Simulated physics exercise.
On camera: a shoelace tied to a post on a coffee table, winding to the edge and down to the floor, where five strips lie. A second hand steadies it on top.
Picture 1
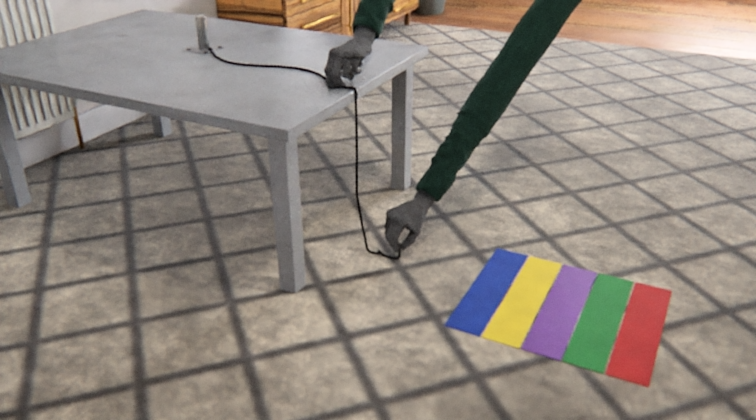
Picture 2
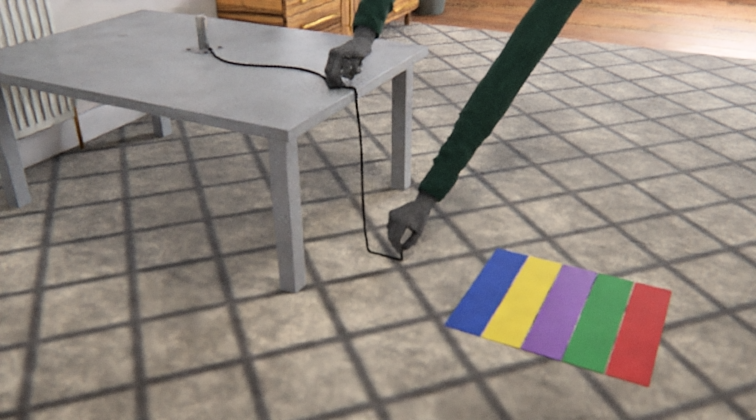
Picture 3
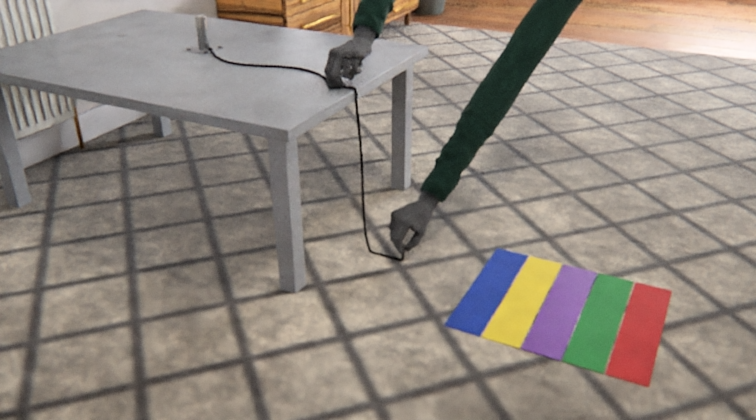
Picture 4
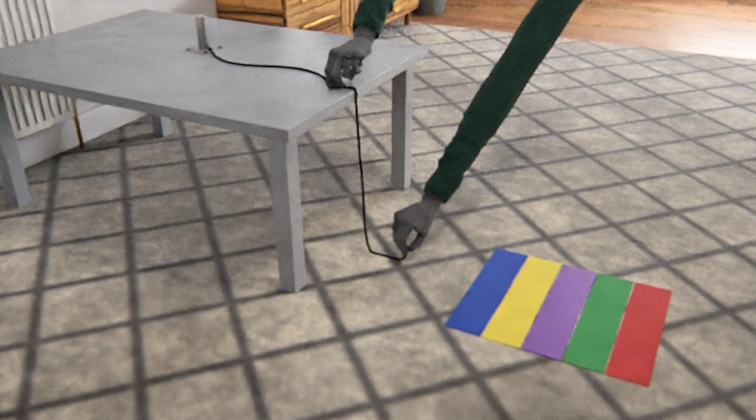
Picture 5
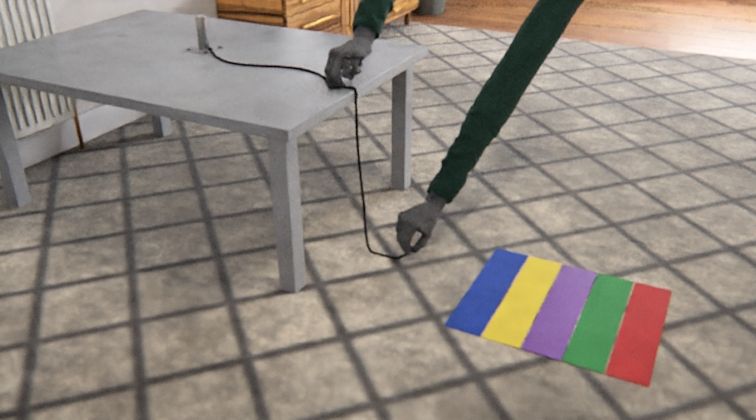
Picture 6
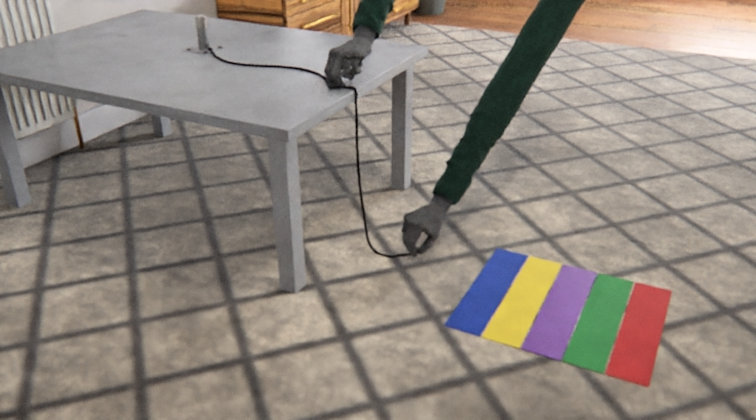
A gray hand slid the loose end of a black cord slightly to the right along the floor, while another hand held the cord at the table's edge and the colored strips lay still.
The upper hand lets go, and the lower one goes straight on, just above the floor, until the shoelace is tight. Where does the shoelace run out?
Over yellow.
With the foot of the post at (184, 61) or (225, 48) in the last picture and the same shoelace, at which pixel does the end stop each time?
About (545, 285) and (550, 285).
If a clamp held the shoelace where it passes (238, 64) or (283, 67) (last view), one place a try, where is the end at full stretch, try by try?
Near (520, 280) and (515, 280).
Soon after, end near (465, 265); short of the strips.
Then, end near (504, 275); over blue.
At full stretch, end near (529, 282); over yellow. The end stops over the yellow strip.
